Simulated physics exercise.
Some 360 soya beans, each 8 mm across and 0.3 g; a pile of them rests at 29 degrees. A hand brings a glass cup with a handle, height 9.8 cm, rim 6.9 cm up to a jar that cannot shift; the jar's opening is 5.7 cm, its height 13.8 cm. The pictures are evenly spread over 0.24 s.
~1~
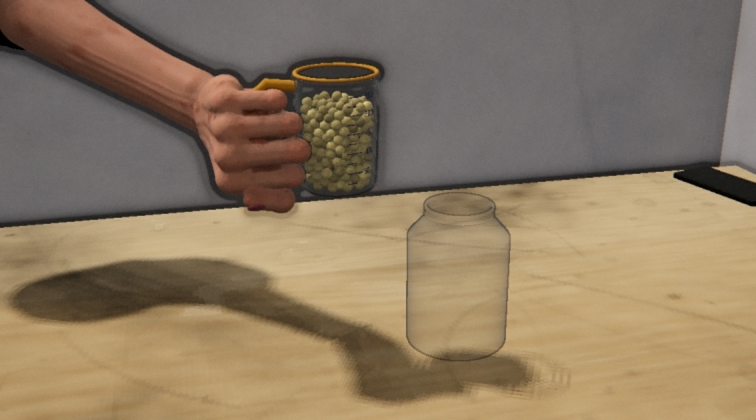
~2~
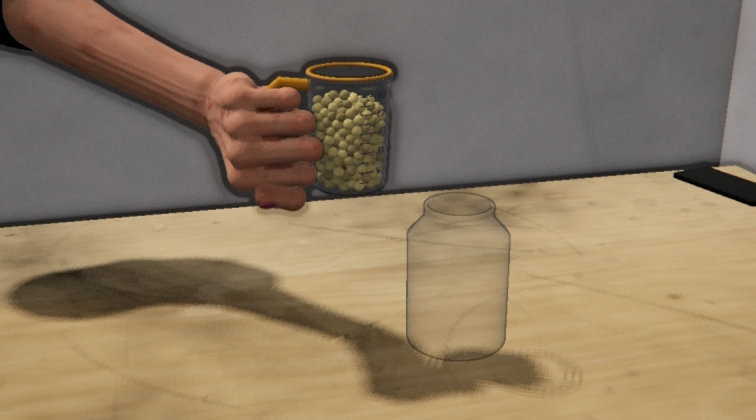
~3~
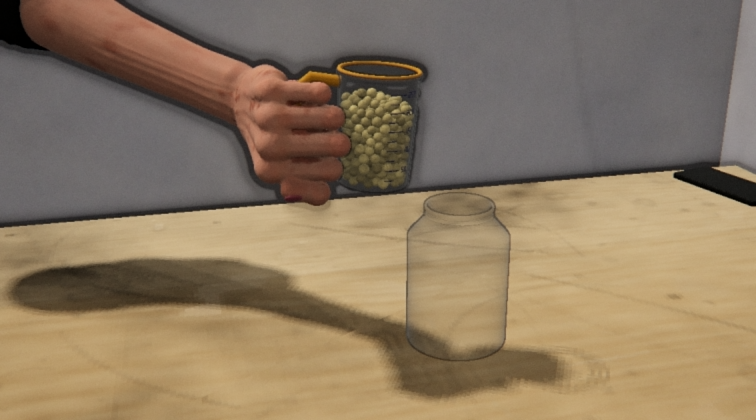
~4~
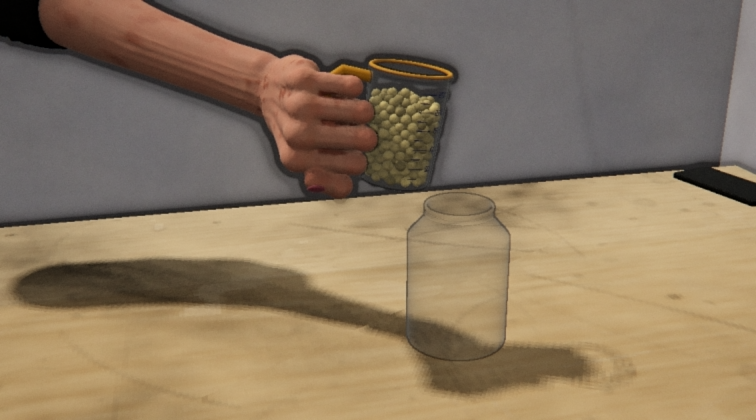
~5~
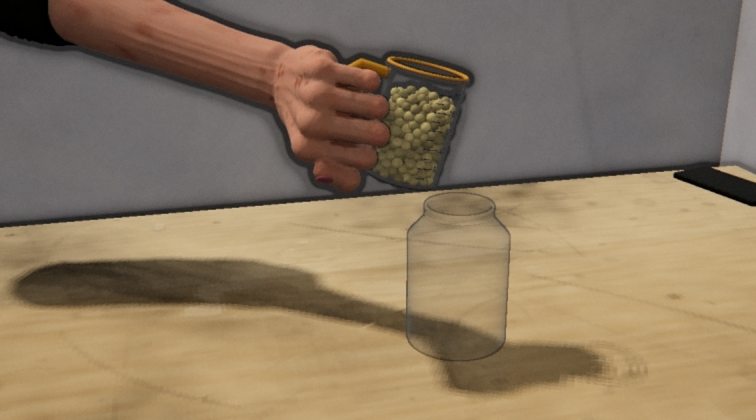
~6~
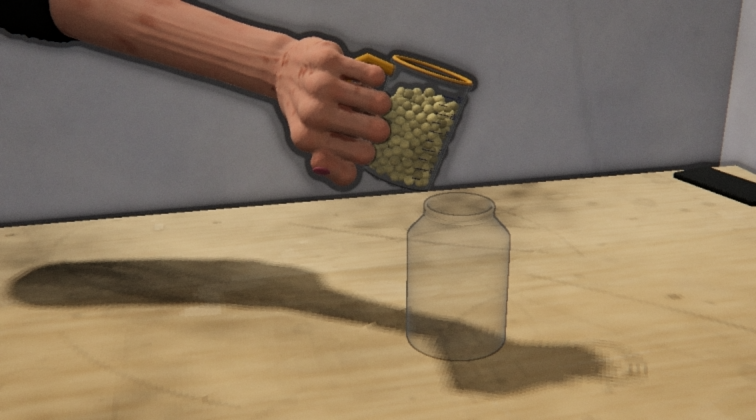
Above a wooden tabletop, a hand carried a glass cup of pale green beans to the right, near an empty clear jar, and gradually tilted the cup slightly rightward with the beans still inside.
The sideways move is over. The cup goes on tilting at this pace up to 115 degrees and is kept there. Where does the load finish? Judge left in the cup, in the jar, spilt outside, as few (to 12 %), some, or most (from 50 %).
Left in the cup: Few; in the jar: Most; spilt outside: Some.
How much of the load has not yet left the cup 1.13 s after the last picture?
Roughly 30 per cent.
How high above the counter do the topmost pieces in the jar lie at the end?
Some 4.5 cm.
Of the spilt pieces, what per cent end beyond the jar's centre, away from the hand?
Some 100 per cent.
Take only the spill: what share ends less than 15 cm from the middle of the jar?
Roughly 30 per cent.
Then, 0.44 s after the last picture, tilt 65 degrees; the cup holds 100 %, the jar 0 %.
Then, 0.73 s after the last picture, tilt 95 degrees; the cup holds 95 %, the jar 0 %.
Then, 1.13 s after the last picture, tilt 115 degrees; the cup holds 30 %, the jar 45 %.
In the end, still above 0 %, jar 80 %, spilt 20 %.
